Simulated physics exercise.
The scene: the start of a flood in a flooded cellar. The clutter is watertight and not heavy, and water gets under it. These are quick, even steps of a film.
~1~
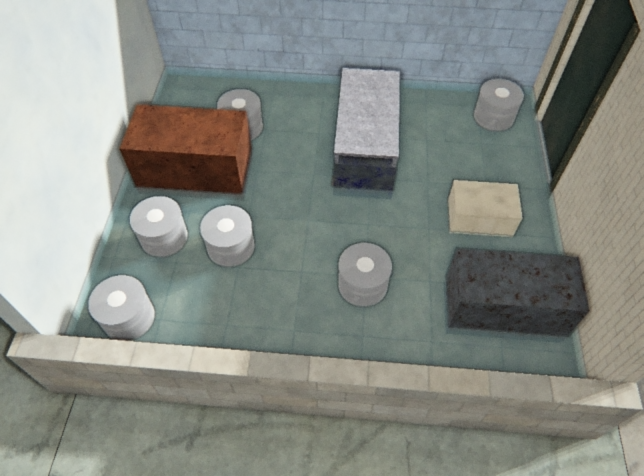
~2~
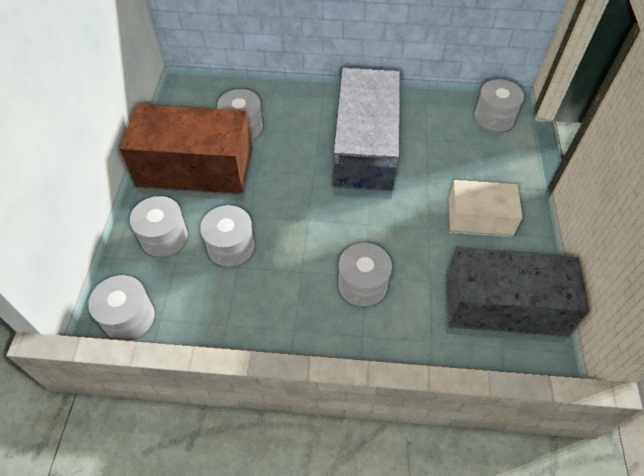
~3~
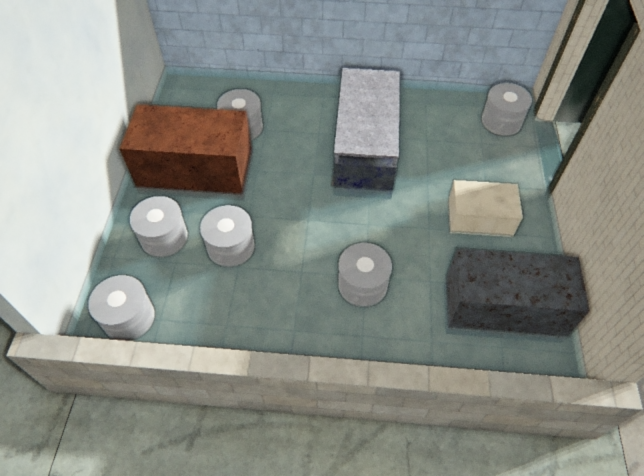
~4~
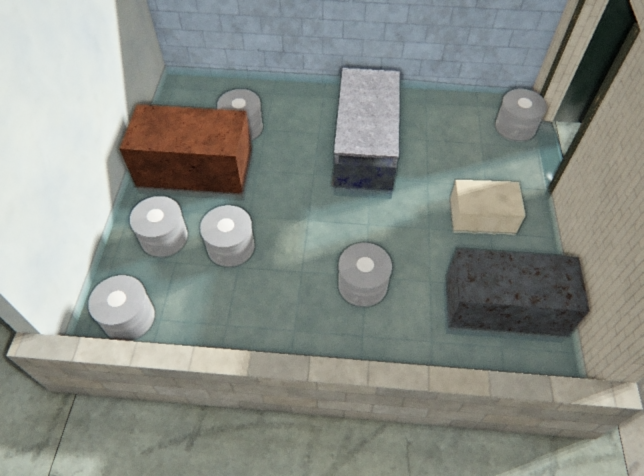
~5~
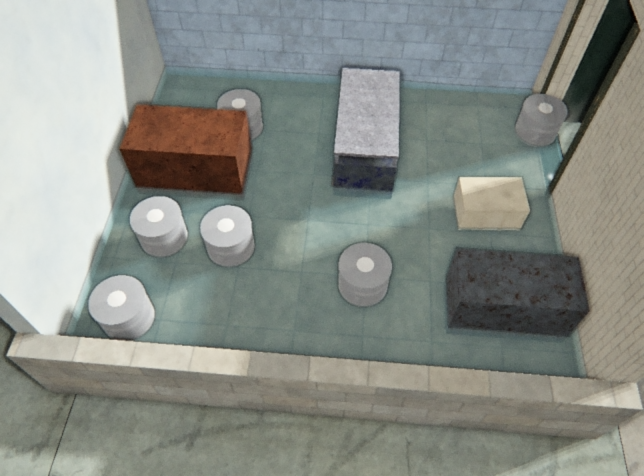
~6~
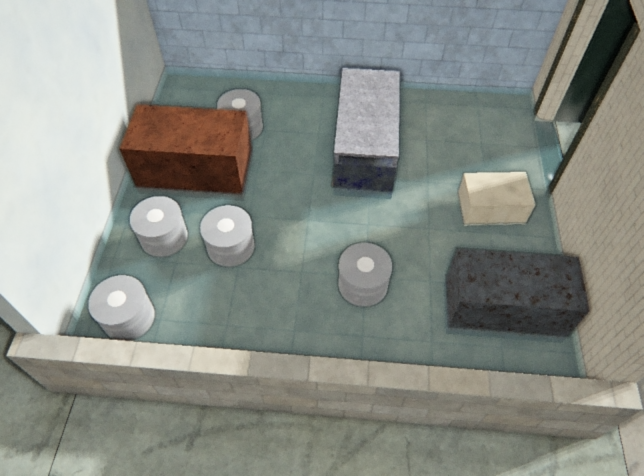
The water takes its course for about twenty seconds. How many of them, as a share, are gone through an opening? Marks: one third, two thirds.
It is from one to two thirds.
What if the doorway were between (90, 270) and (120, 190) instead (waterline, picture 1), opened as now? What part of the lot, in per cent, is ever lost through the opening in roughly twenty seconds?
About 60 per cent.
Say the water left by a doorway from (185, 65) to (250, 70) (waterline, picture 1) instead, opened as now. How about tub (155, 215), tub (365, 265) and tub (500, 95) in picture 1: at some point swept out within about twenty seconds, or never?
In that order: Inside, kept in, no.
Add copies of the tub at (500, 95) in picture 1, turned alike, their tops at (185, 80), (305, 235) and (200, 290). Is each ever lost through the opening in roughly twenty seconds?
One after the other: Left behind, yes, still in.
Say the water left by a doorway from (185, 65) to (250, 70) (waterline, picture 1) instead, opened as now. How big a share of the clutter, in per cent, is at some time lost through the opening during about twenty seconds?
I make it 30 per cent.
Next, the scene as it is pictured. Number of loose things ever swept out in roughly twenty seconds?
That makes 3.
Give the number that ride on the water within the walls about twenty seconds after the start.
I count 4.
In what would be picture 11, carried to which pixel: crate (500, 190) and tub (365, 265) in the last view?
Roughly at (528, 151) and (389, 250).
A moment on, 1 of 7 are out; 6 afloat.
Next, 2 of 7 are out; 5 afloat.
Later, 3 of 7 are out; 4 afloat.
In the end, 3 of 7 are out; 4 afloat.
